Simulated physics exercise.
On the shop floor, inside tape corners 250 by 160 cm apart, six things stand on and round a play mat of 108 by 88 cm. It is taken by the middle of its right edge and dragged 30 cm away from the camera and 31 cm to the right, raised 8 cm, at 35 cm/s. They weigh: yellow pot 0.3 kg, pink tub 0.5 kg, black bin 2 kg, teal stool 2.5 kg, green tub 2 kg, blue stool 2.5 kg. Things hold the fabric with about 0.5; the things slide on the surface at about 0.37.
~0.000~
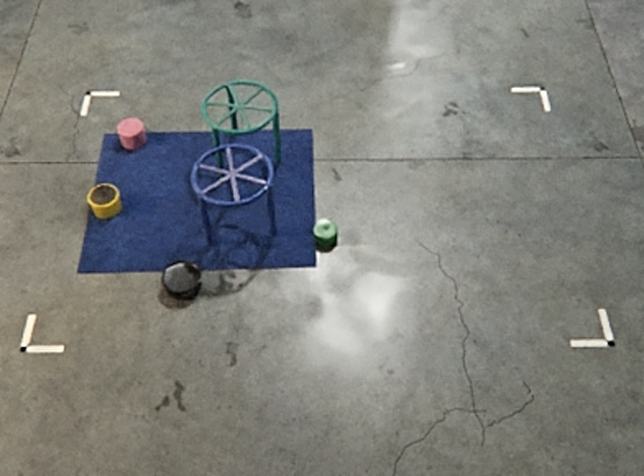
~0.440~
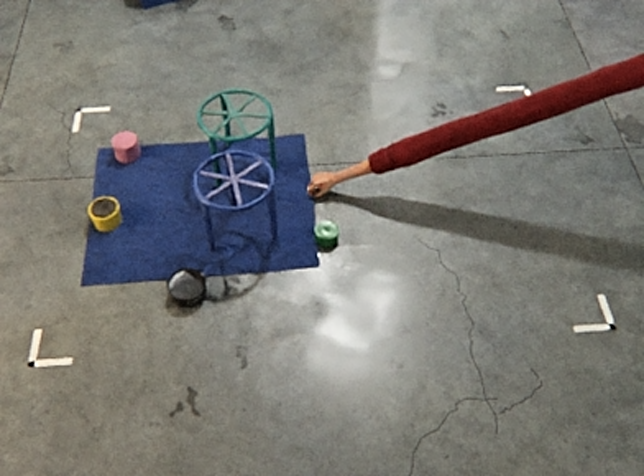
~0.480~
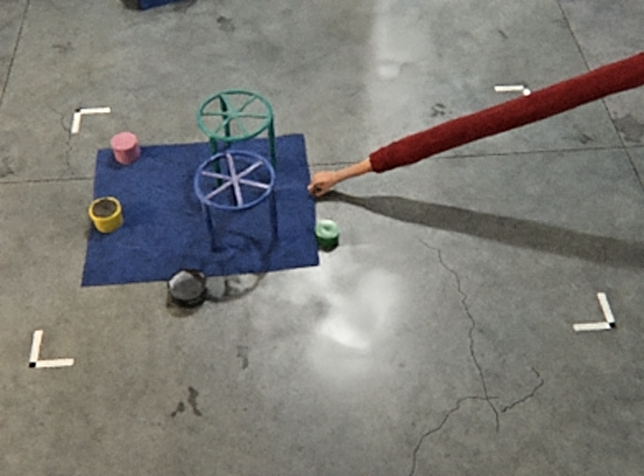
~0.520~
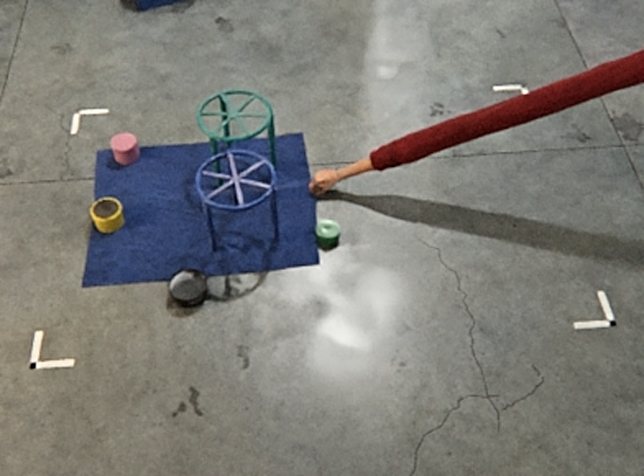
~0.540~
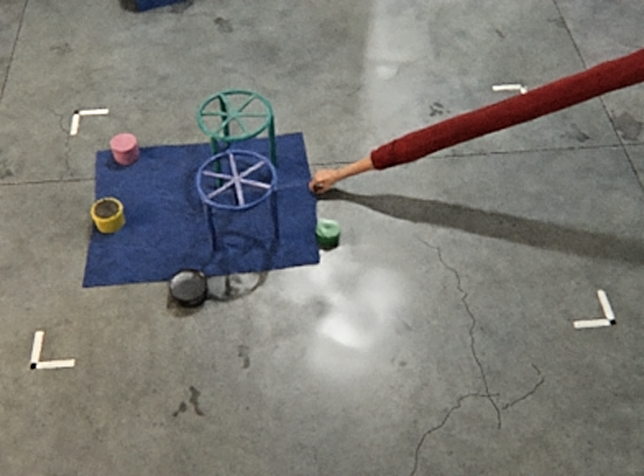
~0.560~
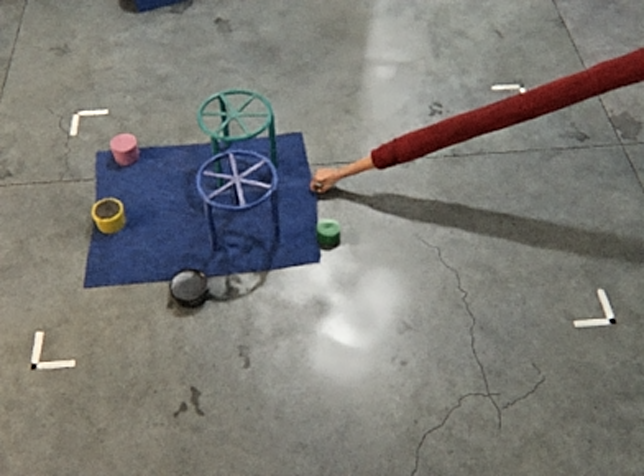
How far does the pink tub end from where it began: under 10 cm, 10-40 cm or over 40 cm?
Verdict: The pink tub shifts a middling way.
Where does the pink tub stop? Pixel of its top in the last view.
Around (177, 147).
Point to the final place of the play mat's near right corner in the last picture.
Near (352, 210).
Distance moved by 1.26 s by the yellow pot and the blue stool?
Yellow pot 25 cm, blue stool 25 cm.
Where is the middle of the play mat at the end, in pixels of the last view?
Near (270, 174).
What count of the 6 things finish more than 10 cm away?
I count 5.
After 0.9 s, middle of the play mat at (227, 196); pink tub 10 cm off its start, blue stool 15 cm off its start, yellow pot 14 cm off its start.
After 1.3 s, middle of the play mat at (246, 190); pink tub 17 cm off its start, blue stool 23 cm off its start, yellow pot 23 cm off its start.
After 1.6 s, middle of the play mat at (265, 179); pink tub 25 cm off its start at (169, 148), blue stool 37 cm off its start at (301, 142), yellow pot 35 cm off its start at (177, 199).
After 2.0 s, middle of the play mat at (270, 174); pink tub 28 cm off its start, blue stool 42 cm off its start, yellow pot 40 cm off its start.
After 2.6 s, middle of the play mat at (270, 174); pink tub 28 cm off its start at (177, 147), blue stool 47 cm off its start at (338, 205), yellow pot 40 cm off its start at (187, 196), teal stool 32 cm off its start at (289, 89).
